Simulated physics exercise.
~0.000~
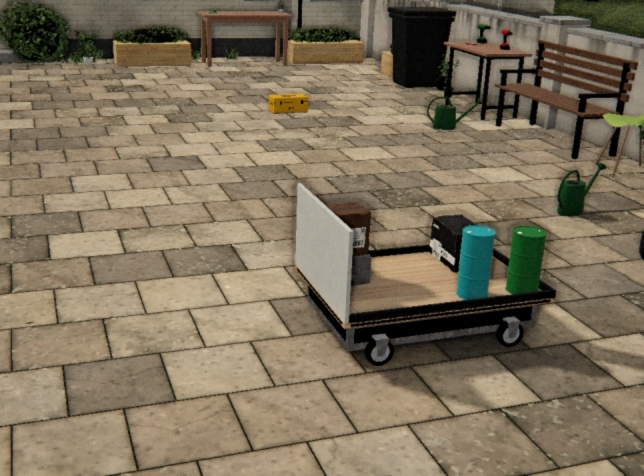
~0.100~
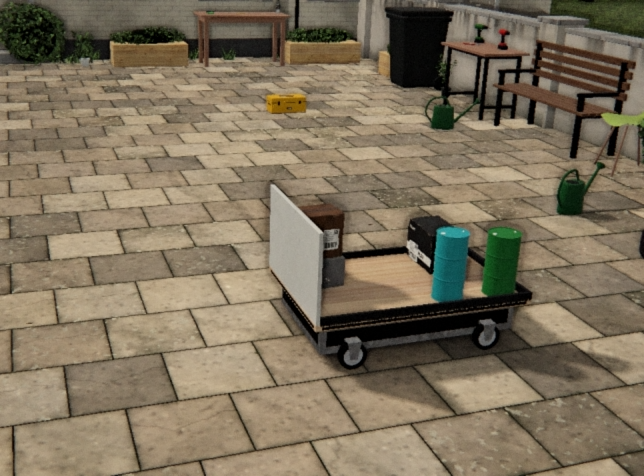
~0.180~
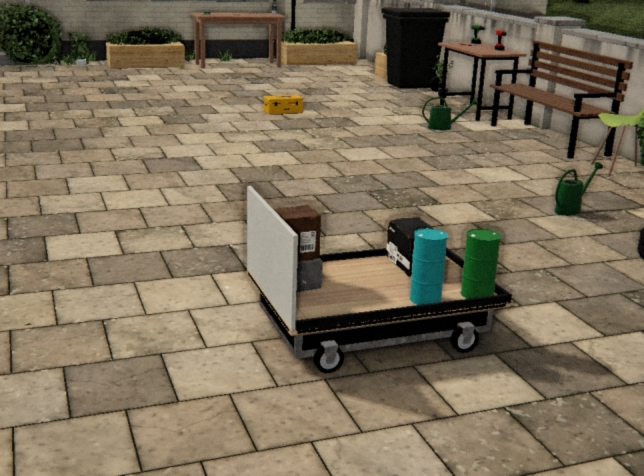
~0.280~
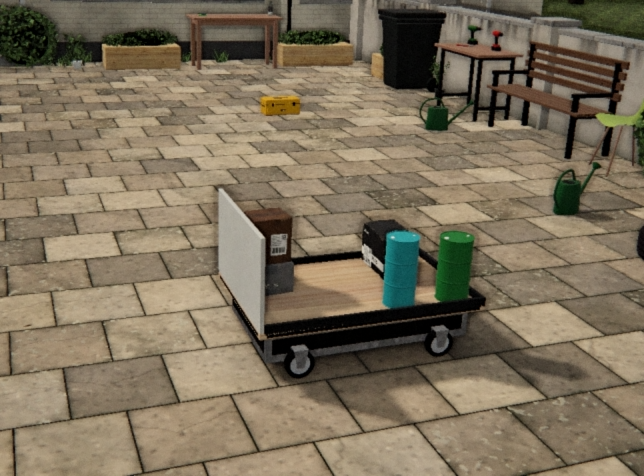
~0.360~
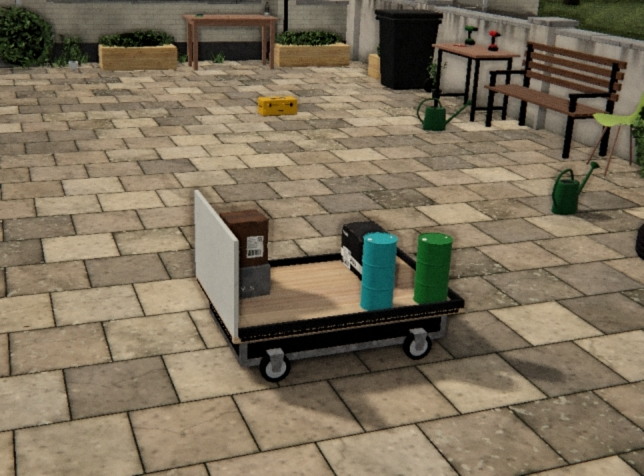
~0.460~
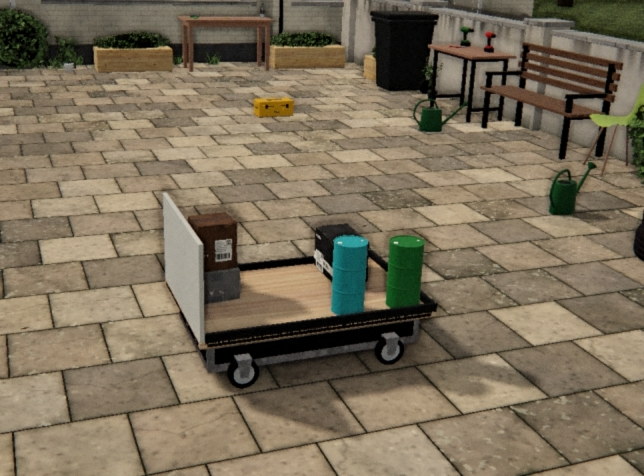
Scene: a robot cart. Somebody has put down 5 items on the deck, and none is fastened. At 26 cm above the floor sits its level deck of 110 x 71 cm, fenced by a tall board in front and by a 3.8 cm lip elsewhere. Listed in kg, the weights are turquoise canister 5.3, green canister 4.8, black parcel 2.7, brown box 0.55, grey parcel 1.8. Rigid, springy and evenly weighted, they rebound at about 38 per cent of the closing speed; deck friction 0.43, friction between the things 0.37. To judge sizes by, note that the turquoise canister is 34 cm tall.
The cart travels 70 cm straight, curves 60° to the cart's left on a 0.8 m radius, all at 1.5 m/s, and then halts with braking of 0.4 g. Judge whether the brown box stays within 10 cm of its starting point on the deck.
That one ends up out of position.
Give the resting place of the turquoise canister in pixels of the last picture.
End point: Approx. (235, 389).
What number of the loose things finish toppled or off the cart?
1.
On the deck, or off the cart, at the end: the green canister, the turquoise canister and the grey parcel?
Once it all settles, the green canister stays on its surface, the turquoise canister stays on its surface and the grey parcel stays on its surface.
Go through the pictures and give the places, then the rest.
The first frame shows cart 0 cm along; brown box (346, 230); turquoise canister (475, 263).
The second frame shows cart 15 cm along; black parcel (434, 244).
The third frame shows cart 27 cm along; turquoise canister (428, 267); green canister (480, 265).
The fourth frame shows cart 42 cm along; black parcel (389, 249).
The fifth frame shows cart 54 cm along; turquoise canister (378, 272); green canister (433, 270).
The sixth frame shows cart 69 cm along; brown box (212, 242); black parcel (341, 254).
After 0.86 s, cart 129 cm along, turned 32°; brown box now off the cart; grey parcel moved 7 cm.
After 1.16 s, cart 174 cm along, turned 59°; grey parcel moved 6 cm.
In the end (2.1 s), off the cart, brown box; the other 4 under 10 cm from the start.
